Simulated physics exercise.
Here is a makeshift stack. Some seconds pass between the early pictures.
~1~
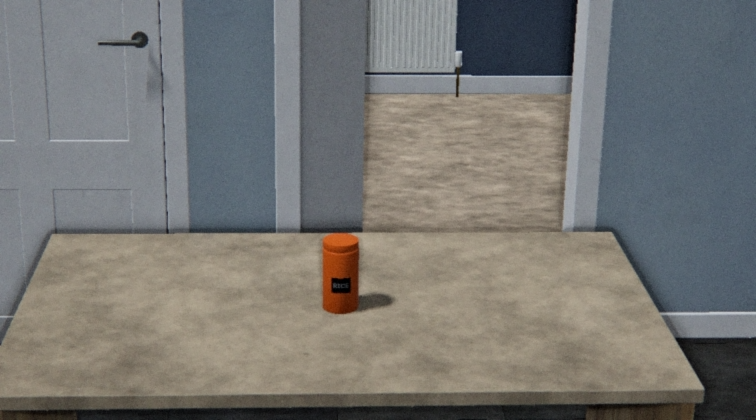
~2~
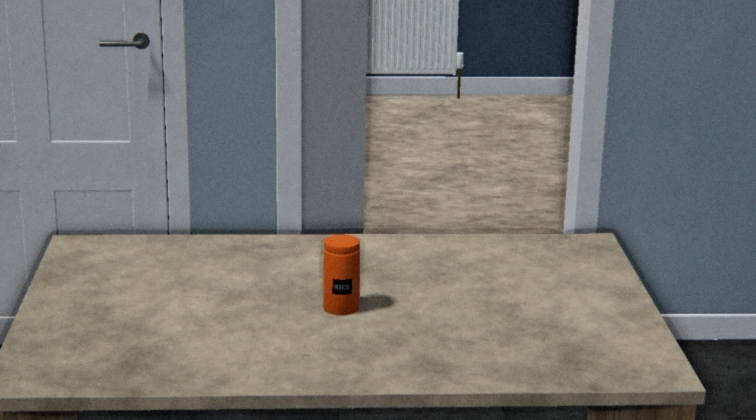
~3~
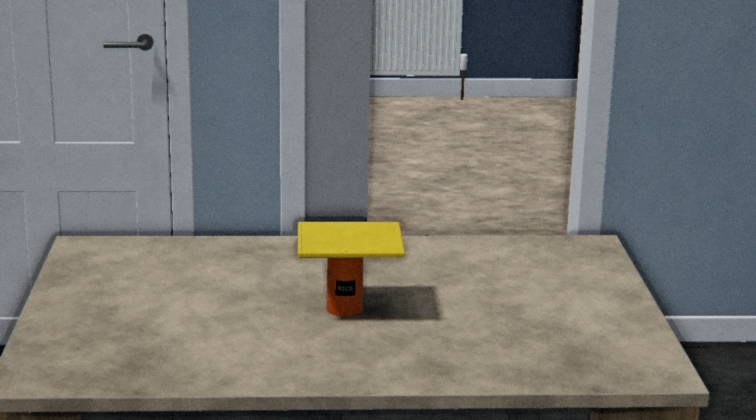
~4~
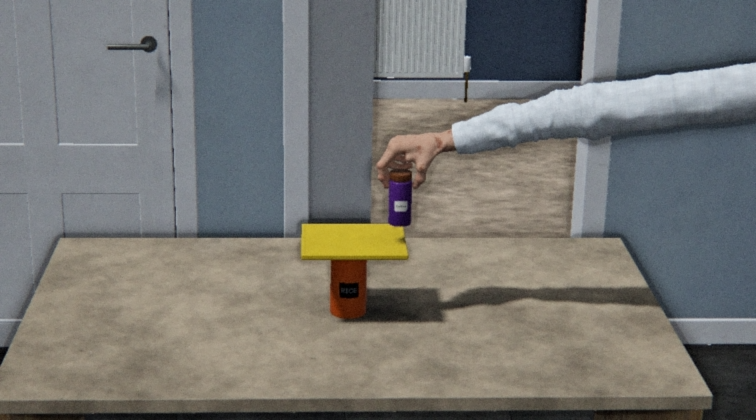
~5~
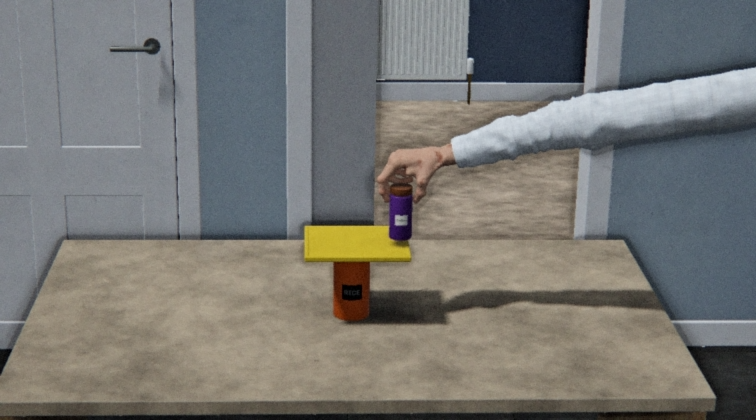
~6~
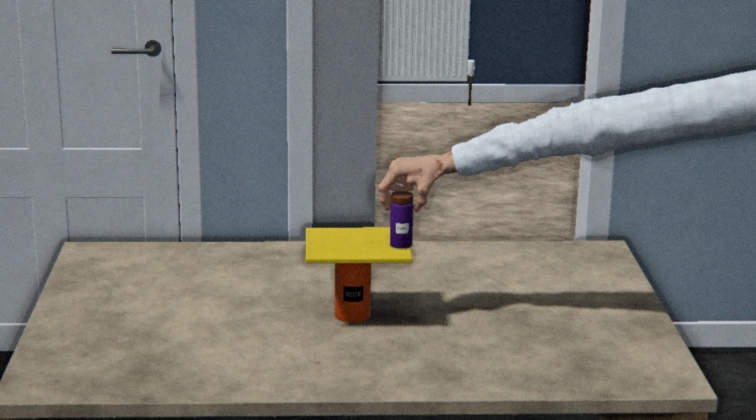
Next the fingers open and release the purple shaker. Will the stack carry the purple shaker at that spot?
The stack comes apart.
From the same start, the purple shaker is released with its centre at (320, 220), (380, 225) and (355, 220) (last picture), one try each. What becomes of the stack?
First, it comes apart; second, it comes apart; third, it holds.
Then, 0.40 s later than the last frame, purple shaker now fallen; yellow lid tilted by 72°.
Then, 0.60 s later than the last frame, yellow lid now fallen.
When it is over, fallen, yellow lid and purple shaker; orange jar as before. The stack gives way.
